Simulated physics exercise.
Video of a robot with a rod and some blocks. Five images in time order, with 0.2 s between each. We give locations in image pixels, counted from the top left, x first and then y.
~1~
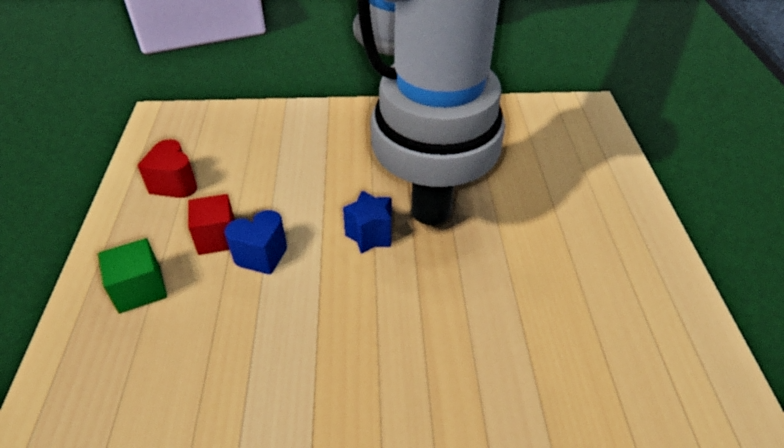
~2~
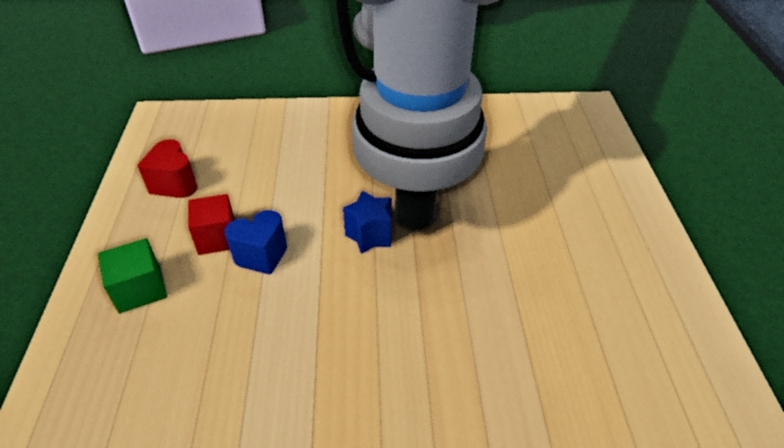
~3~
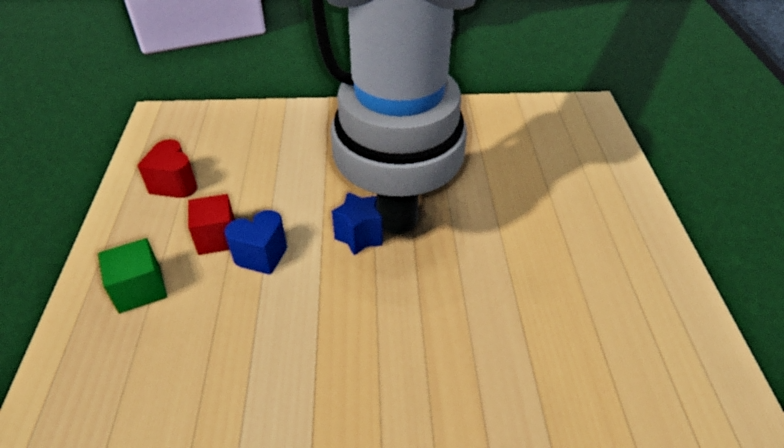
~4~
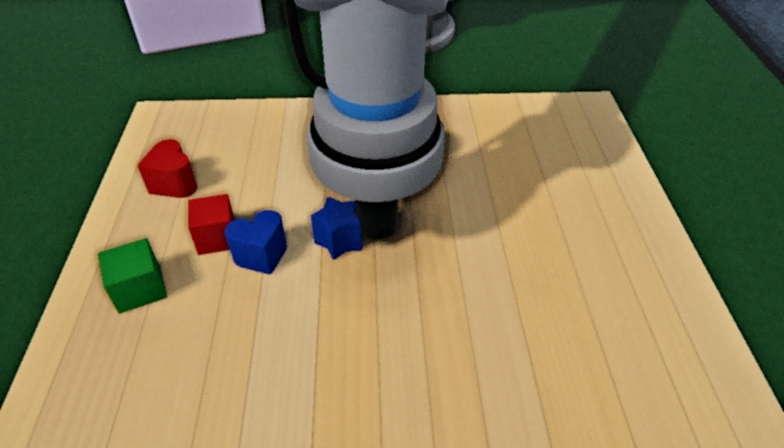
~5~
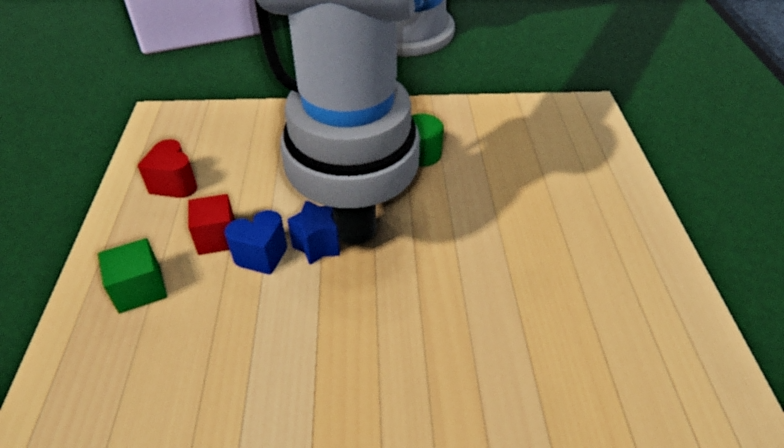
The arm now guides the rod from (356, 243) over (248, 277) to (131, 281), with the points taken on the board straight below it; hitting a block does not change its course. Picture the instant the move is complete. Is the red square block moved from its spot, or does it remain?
It is carried off its spot.
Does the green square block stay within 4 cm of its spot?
Final answer: No.
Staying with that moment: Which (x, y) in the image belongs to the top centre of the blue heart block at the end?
The centre of its top face lies at (92, 205).
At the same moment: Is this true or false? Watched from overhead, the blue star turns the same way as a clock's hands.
The statement is true.
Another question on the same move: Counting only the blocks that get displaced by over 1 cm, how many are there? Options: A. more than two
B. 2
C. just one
A (more than two)
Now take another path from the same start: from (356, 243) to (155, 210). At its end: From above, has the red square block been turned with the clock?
I expect so.
What follows on the original path. One third of the way, rod (281, 253); red square block (182, 205), turned 35° clockwise; blue heart block (199, 231), turned 25° anticlockwise; blue star (244, 224), turned 30° clockwise.
Two thirds of the way, rod (203, 271); green square block (109, 262), turned 40° anticlockwise; red square block (157, 193), turned 105° clockwise; blue heart block (136, 226); blue star (177, 232), turned 55° clockwise.
At the end, rod (125, 268); green square block (65, 266), turned 80° anticlockwise; red square block (154, 190), turned 125° clockwise; blue heart block (92, 205), turned 25° clockwise; blue star (121, 222), turned 85° clockwise.
